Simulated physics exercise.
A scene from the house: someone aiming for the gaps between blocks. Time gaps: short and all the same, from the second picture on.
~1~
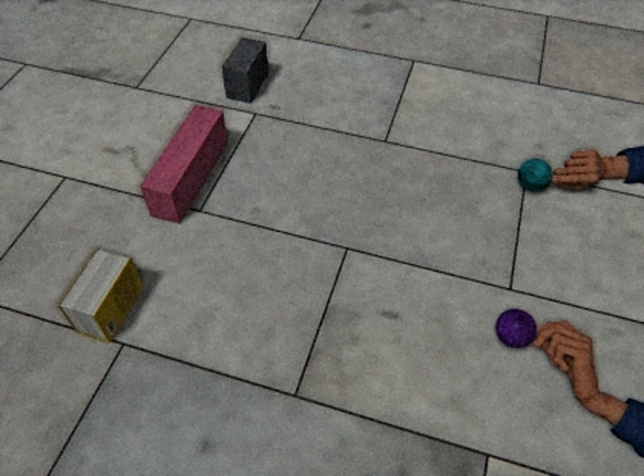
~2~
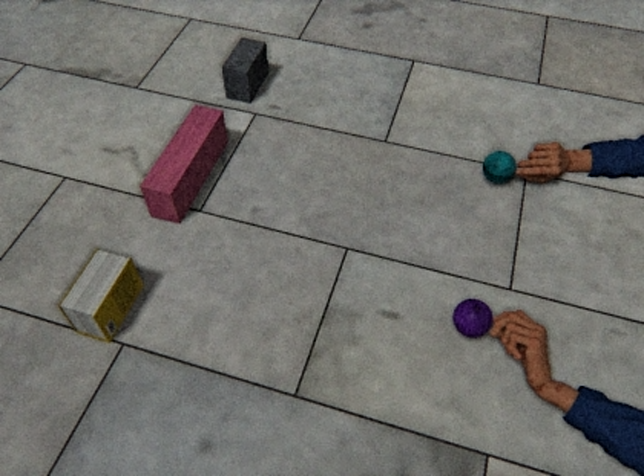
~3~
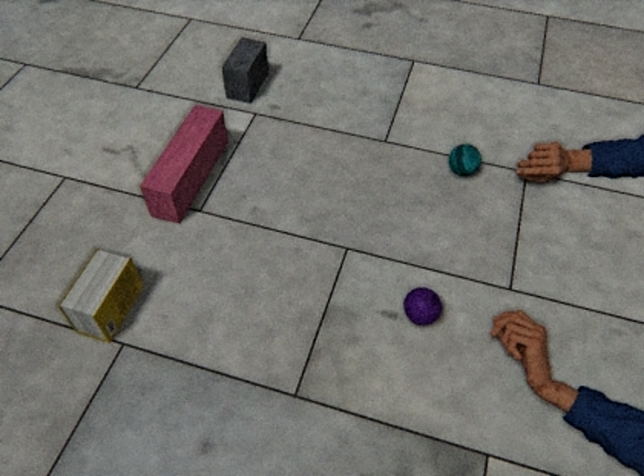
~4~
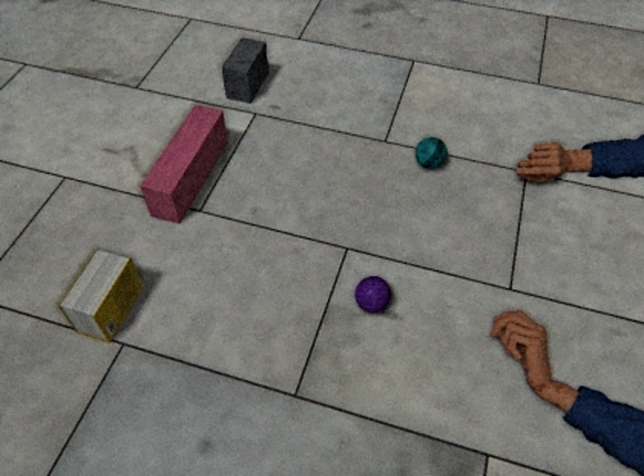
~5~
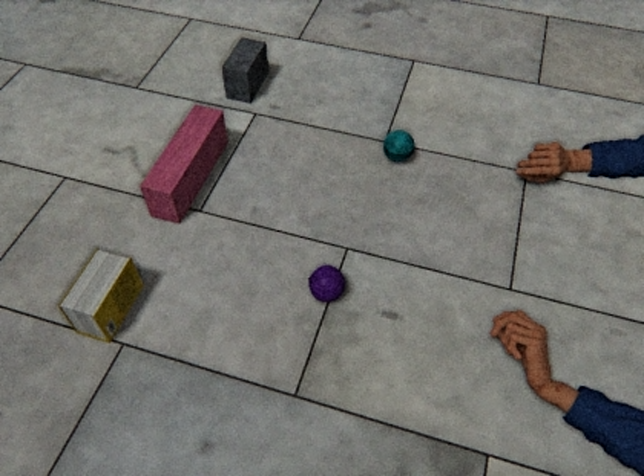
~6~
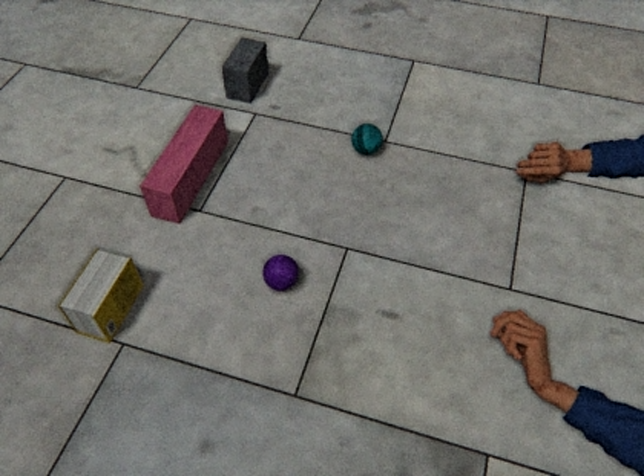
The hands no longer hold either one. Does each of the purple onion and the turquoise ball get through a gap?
Purple onion: Yes; turquoise ball: Yes.
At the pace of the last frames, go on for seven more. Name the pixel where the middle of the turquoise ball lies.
Predicted centre pixel: Approx. (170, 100).
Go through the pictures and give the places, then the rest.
Purple onion (516, 329) under the hand; turquoise ball (535, 175) under the hand; yellow book (104, 295), in the first frame.
Purple onion (473, 318); turquoise ball (499, 167), in the second frame.
Purple onion (422, 306); turquoise ball (465, 160), in the third frame.
Purple onion (373, 295); turquoise ball (431, 153), in the fourth frame.
Purple onion (327, 283); turquoise ball (399, 146), in the fifth frame.
Purple onion (281, 273); turquoise ball (367, 139); pink block (188, 162), in the sixth frame.
Then, 0.58 s past the last view, purple onion heading on; turquoise ball heading on near (160, 95).
Finally, the purple onion rolls through; the turquoise ball rolls through.
